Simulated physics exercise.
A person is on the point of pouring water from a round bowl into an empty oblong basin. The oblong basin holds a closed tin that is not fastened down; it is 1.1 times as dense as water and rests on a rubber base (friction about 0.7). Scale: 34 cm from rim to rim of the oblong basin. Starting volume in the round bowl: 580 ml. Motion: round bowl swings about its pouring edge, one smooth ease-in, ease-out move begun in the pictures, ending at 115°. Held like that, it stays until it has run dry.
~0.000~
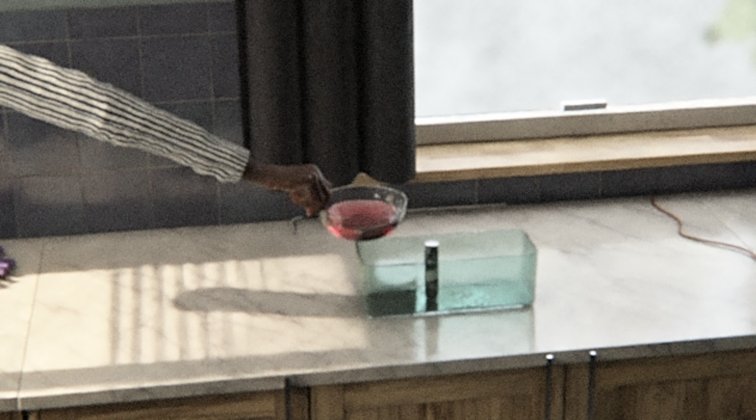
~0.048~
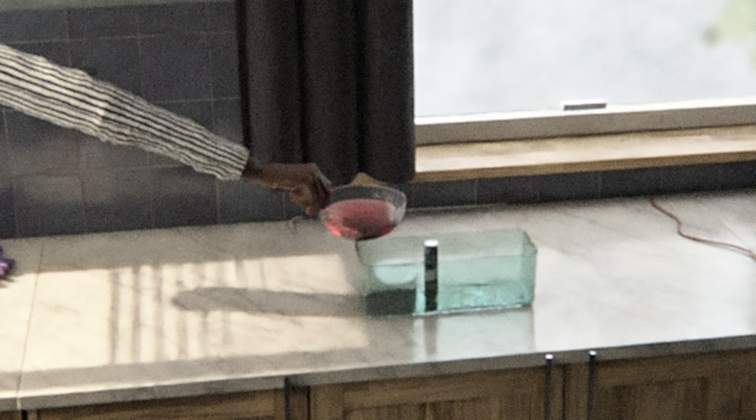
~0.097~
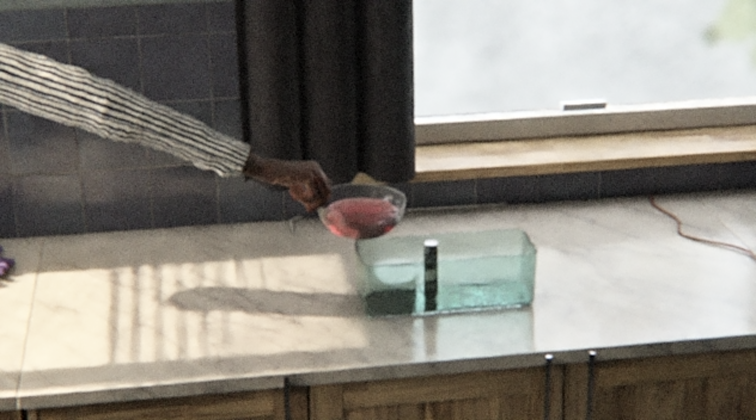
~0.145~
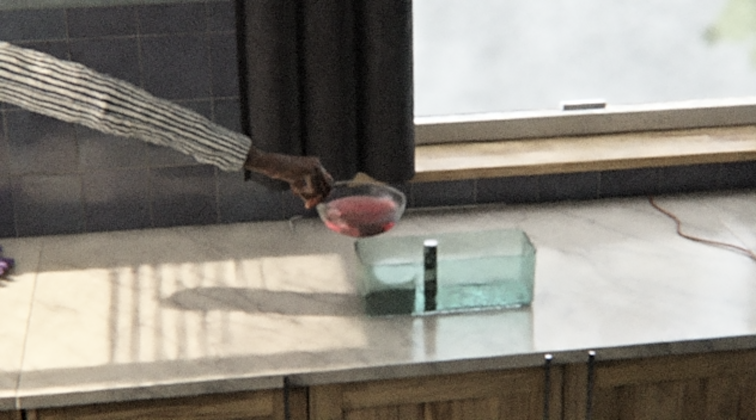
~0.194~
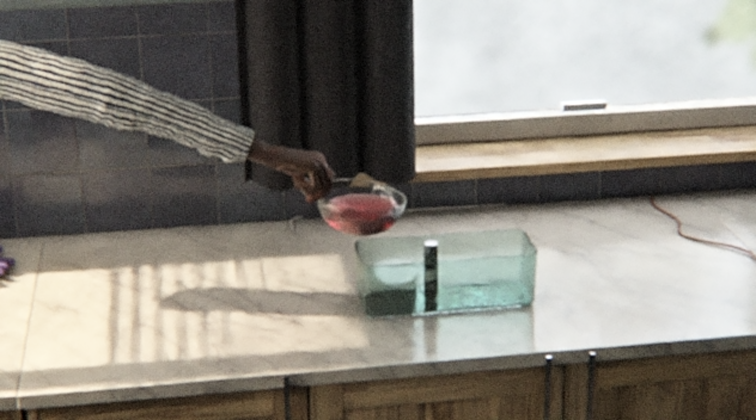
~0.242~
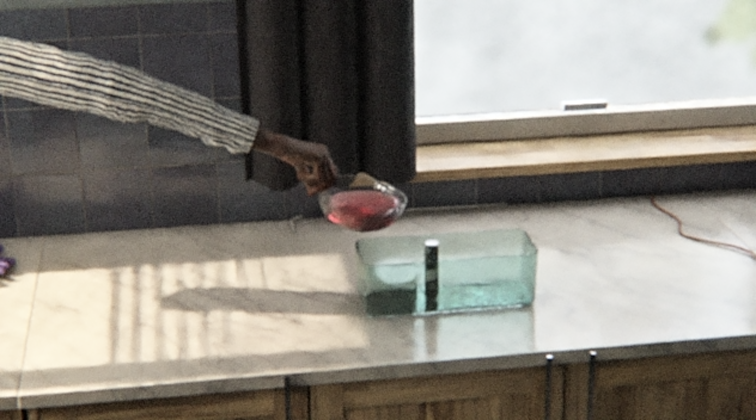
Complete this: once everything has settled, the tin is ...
Once everything has settled, the tin is standing up.
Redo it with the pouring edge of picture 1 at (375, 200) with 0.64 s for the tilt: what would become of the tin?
It tumbles.
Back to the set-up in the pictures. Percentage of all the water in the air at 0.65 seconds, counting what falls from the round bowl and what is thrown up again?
My guess is roughly 46 %.
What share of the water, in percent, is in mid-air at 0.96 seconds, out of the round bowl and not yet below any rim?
Some 7 per cent.
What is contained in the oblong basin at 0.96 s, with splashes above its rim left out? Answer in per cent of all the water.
Some 94 percent of the total.
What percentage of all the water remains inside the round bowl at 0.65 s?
Around 44 in a hundred.
After 0.65 s the tilt is 73° and 43 per cent is still to pour; the tin stands where it began.
After 0.96 s the tilt is 109° and 0 per cent is still to pour; the tin stands where it began.
After 1.28 s the tilt is 115° and 0 per cent is still to pour; the tin stands where it began.
After 1.62 s the tilt is 115° and 0 per cent is still to pour; the tin stands where it began.
In the end the tin stands where it began.
